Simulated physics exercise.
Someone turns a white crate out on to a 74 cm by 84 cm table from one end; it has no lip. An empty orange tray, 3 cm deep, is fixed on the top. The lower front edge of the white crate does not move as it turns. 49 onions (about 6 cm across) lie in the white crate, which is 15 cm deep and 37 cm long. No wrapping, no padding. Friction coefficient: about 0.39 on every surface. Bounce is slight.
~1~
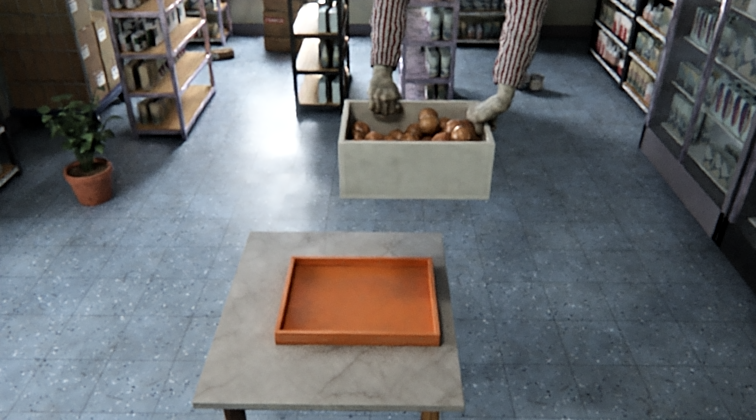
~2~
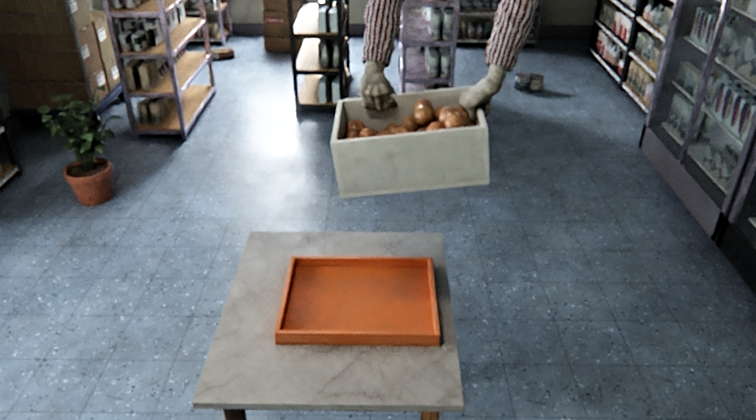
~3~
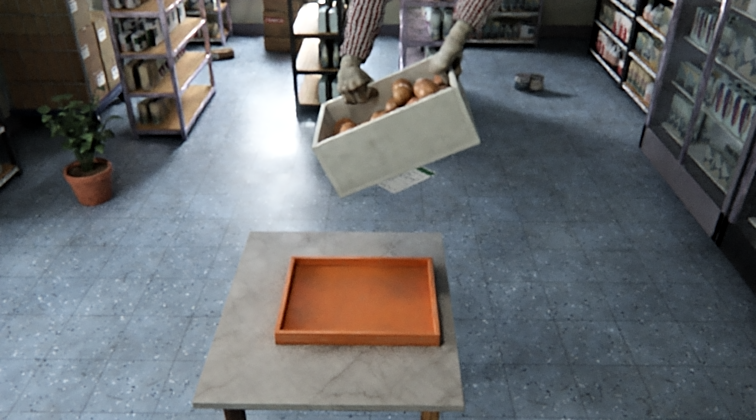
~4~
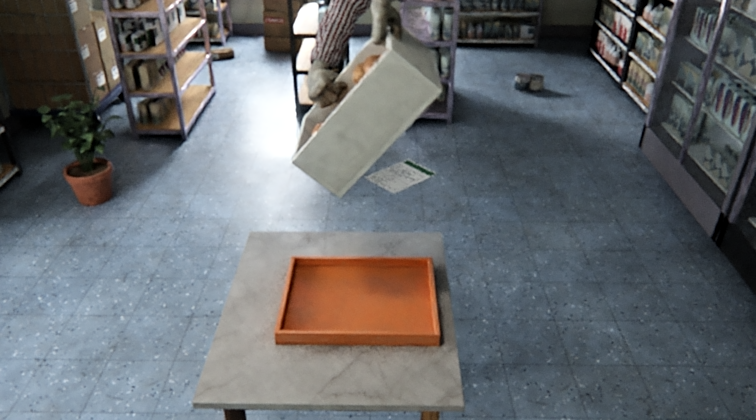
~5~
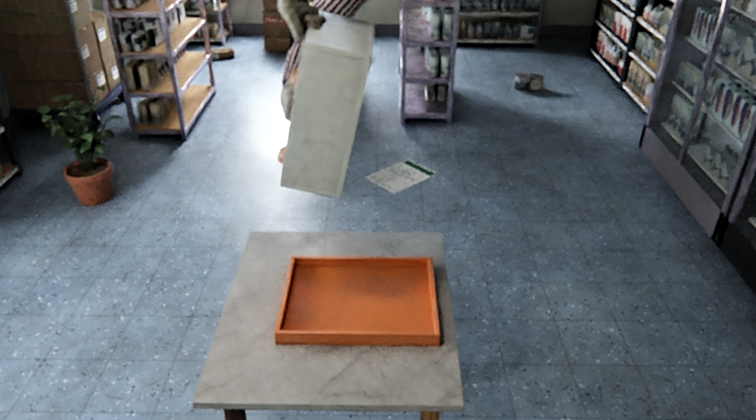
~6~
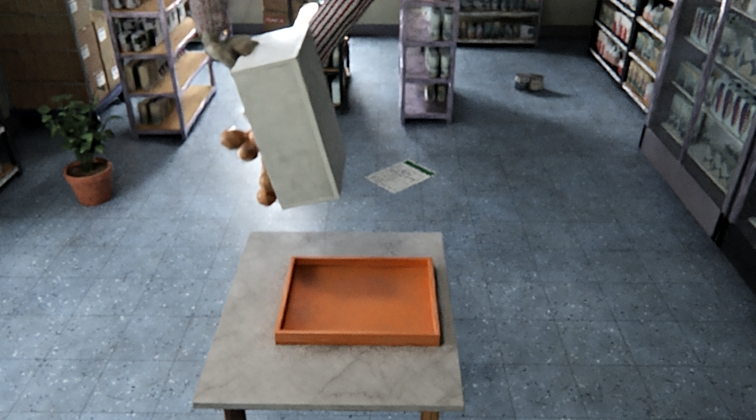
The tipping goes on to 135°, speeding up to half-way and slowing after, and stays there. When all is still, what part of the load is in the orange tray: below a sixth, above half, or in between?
In the end under a sixth of them are in the orange tray.
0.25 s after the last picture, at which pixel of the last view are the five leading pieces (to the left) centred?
Around (172, 327).
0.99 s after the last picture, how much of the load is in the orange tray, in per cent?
Some 0 per cent by then.
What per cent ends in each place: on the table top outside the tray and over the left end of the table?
Roughly 10 and 80 per cent.
Then, 0.25 s after the last picture, tilt 133°; 4 still in the white crate, 13 on the table top outside the tray, 7 over the left end of the table and 25 in the air.
Then, 0.55 s after the last picture, tilt 135°; 21 on the table top outside the tray and 28 over the left end of the table.
Then, 0.99 s after the last picture, tilt 135°; 1 in the orange tray, 7 on the table top outside the tray, 39 over the left end of the table and 2 over the table's other edges.
Outcome (1.54 s after the last picture), 1 in the orange tray, 6 on the table top outside the tray, 40 over the left end of the table and 2 over the table's other edges. Asked share, 1 of 49, 2 per cent.
